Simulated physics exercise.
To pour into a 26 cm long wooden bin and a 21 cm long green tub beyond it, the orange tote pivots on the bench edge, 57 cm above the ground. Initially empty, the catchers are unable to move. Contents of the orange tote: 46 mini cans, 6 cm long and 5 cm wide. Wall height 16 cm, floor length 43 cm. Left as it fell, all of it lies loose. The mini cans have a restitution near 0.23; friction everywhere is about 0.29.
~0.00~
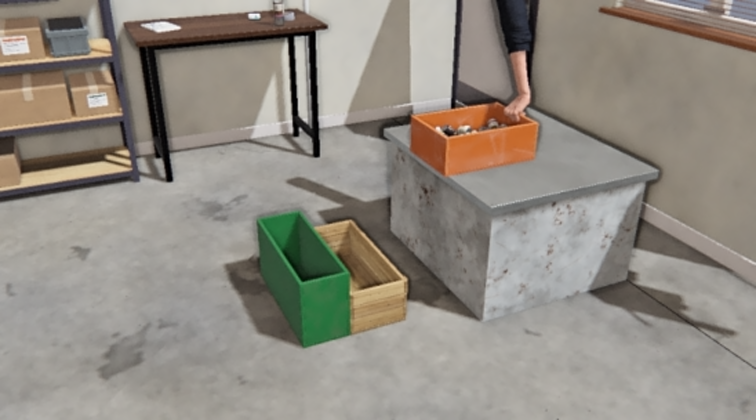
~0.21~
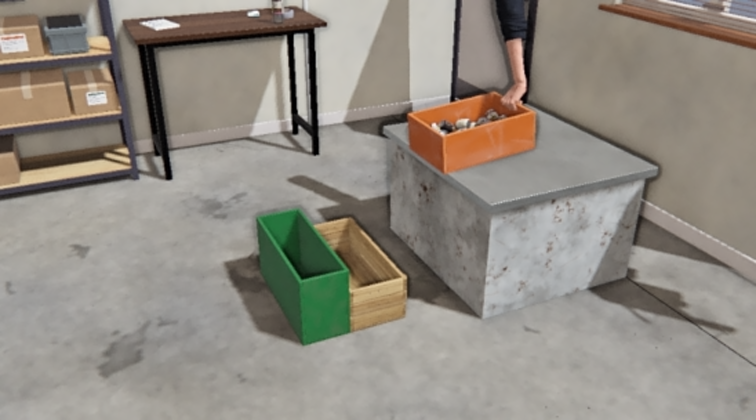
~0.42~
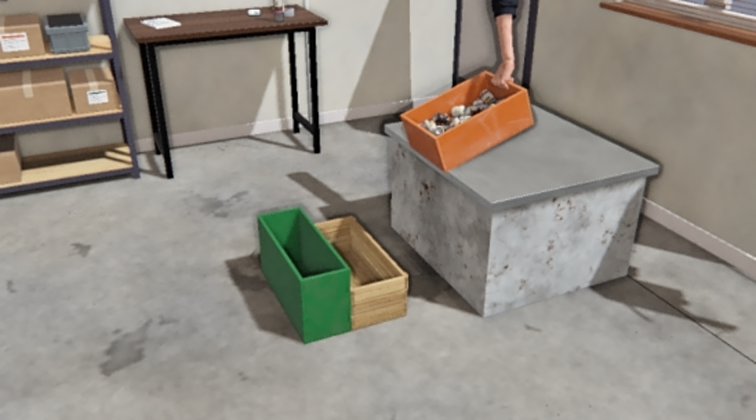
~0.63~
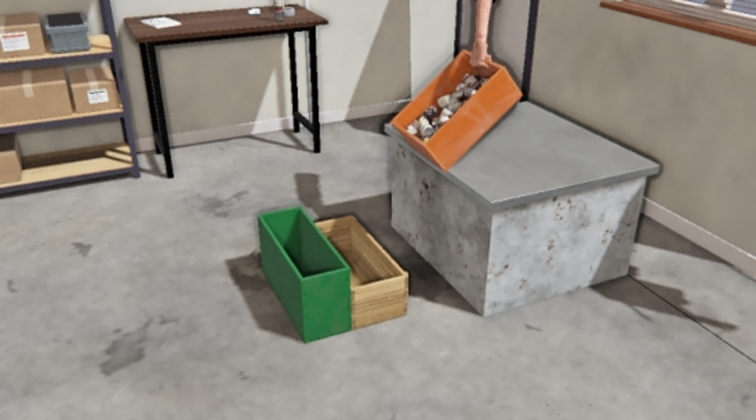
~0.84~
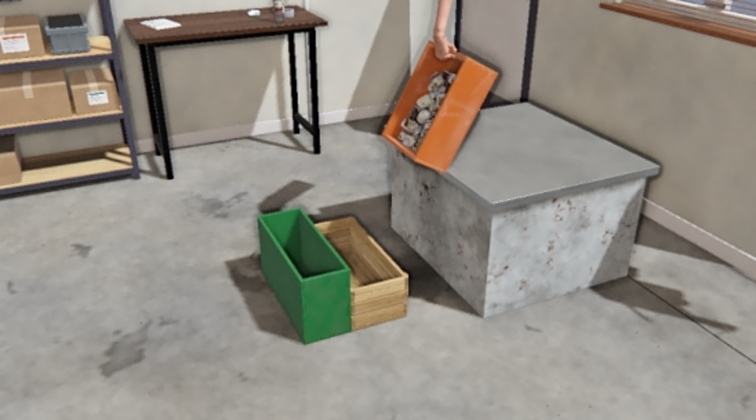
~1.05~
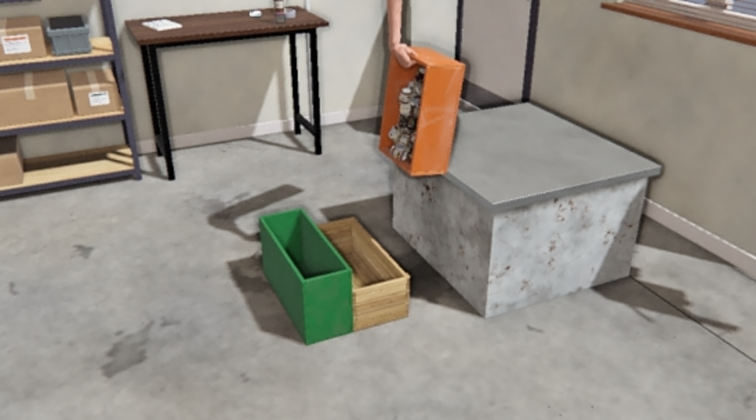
A hand tilts an orange tote of small objects steeply leftward on a concrete bench's edge.
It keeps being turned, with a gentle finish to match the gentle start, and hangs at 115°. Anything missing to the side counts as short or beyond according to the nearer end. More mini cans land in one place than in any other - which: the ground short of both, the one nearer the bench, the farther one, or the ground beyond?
My answer: Nearer.
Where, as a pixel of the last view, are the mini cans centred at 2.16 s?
The middle lies near (350, 279).
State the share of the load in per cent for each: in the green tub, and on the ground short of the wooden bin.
About 0 and 0 per cent.
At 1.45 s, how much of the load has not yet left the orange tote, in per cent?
Still in there: Some 65 per cent.
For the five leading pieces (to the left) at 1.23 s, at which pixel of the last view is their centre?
Centre approx. at (372, 175) px.
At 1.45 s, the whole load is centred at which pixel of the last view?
Around (392, 156).
After 1.23 s, tilt 98°; 41 still in the orange tote and 5 in the air.
After 1.45 s, tilt 111°; 29 still in the orange tote, 5 in the wooden bin and 12 in the air.
After 1.76 s, tilt 115°; 4 still in the orange tote, 25 in the wooden bin and 17 in the air.
Final count (at 2.16 s), 46 in the wooden bin.
